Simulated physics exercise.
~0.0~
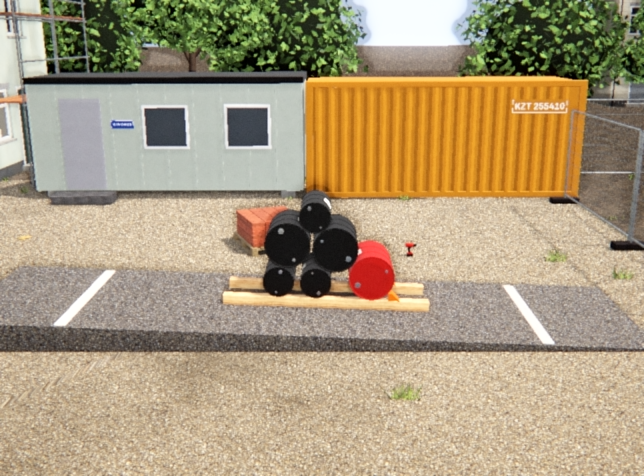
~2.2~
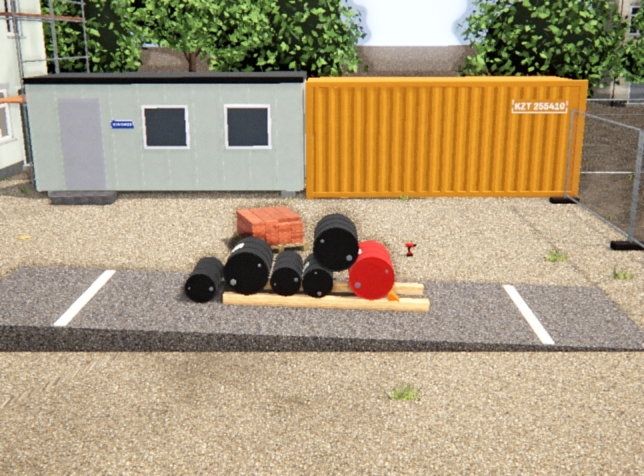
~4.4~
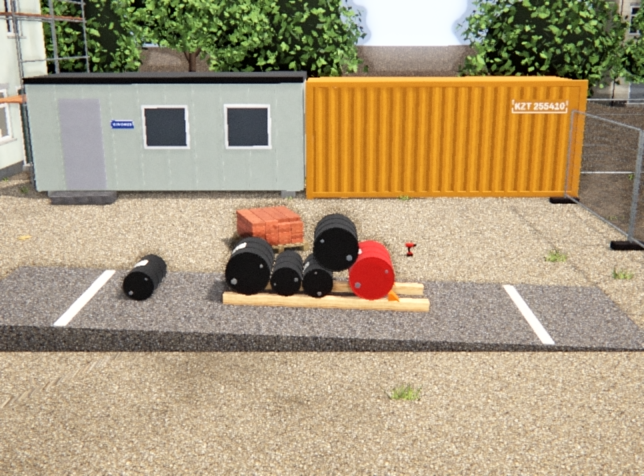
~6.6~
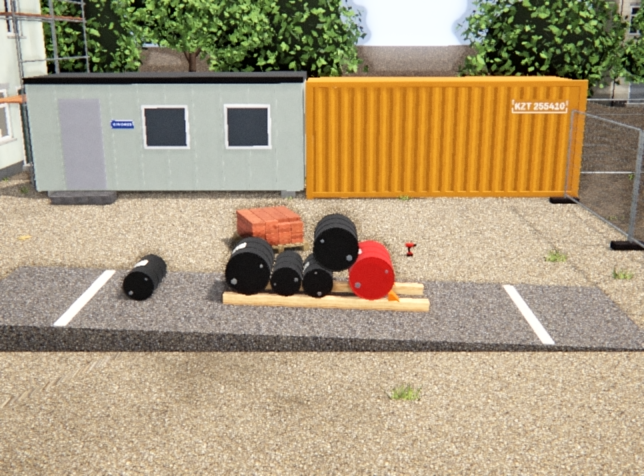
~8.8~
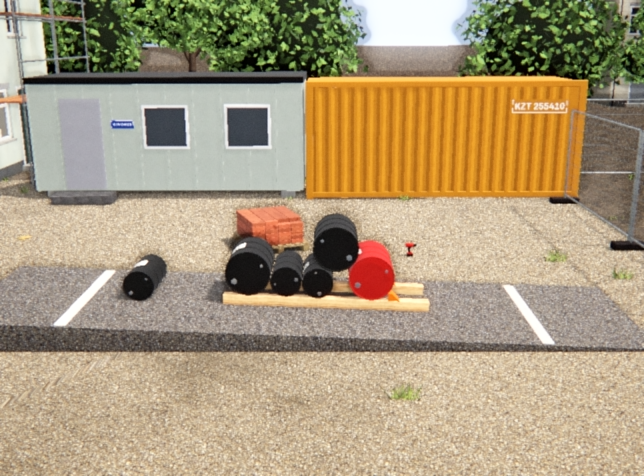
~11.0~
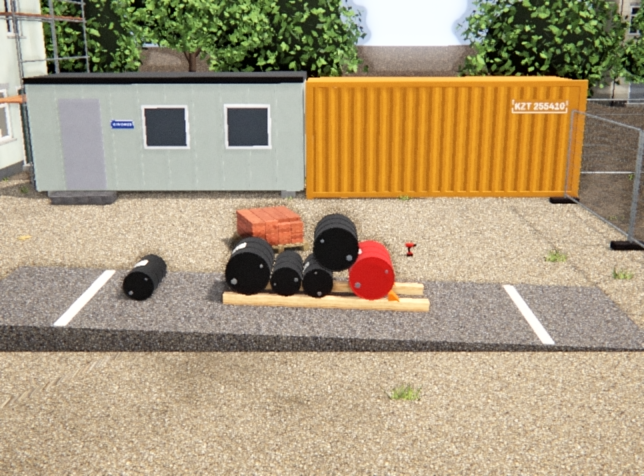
A long orange shipping container stands beside a pale grey site cabin at the back of a gravel yard, seen from the front and slightly above. Ahead of them, on a dark strip with a white line near each end, five black drums and a red one at the right are piled on timber bearers, with reddish blocks behind. The pile slumps to the left, and a small black drum rolls off the timbers. It stops just short of the left line, while the remaining black drums settle and the red drum stays on the bearers.
